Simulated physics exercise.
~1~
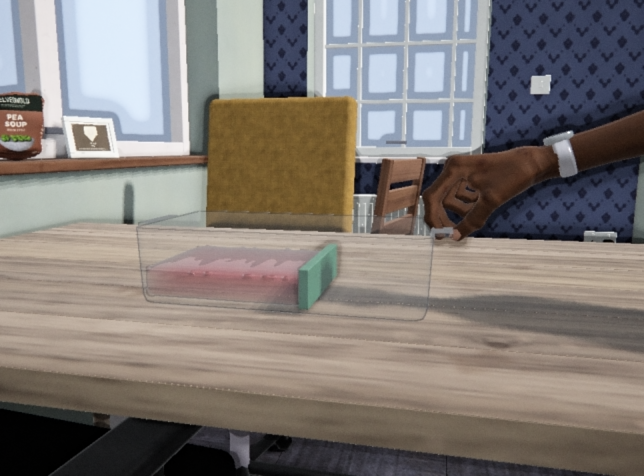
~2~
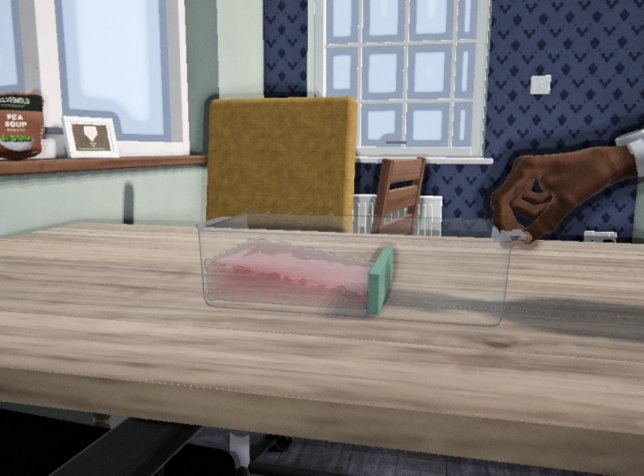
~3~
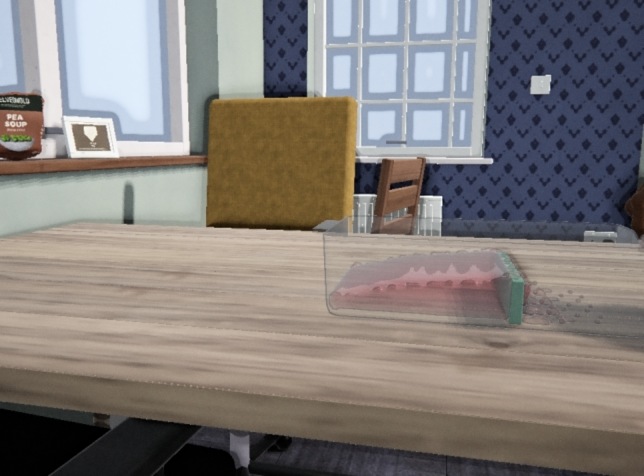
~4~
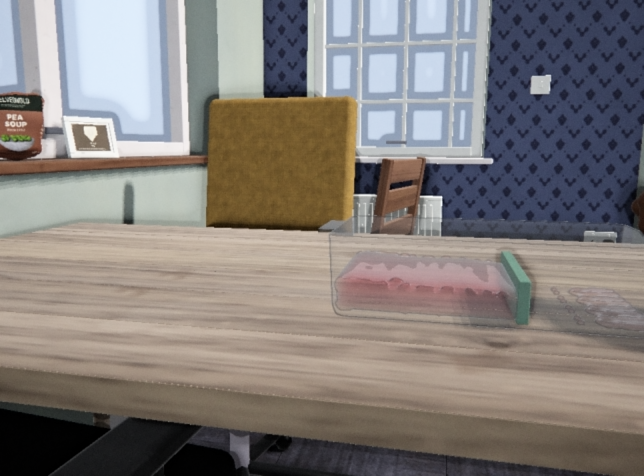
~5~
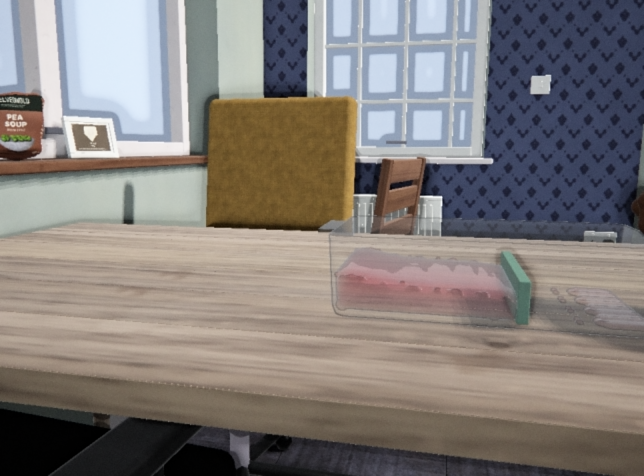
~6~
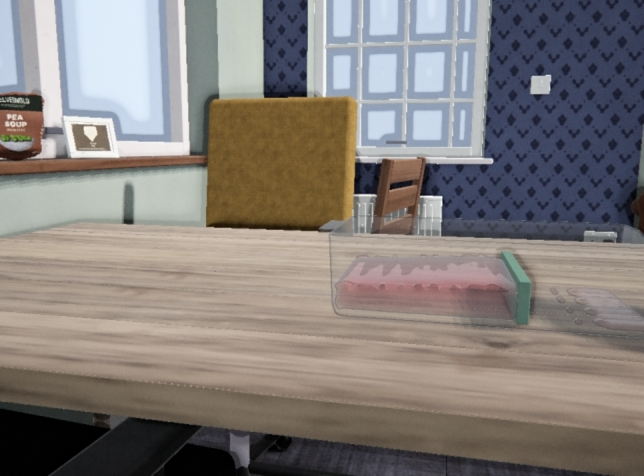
A clear, open oblong tub holding pinkish water to the left of a green divider sits on a pale wooden table, seen from just above the tabletop. Behind it are a mustard chair back, a brown wooden chair, a paned window and blue patterned wallpaper, with a soup packet on the sill at left. A hand at the tub's right end pulls it to the right and passes out of view. The water sloshes, piling up against the divider, and a little spills past it to the right side. The tub stops, and the water settles nearly level, mostly still on the left.
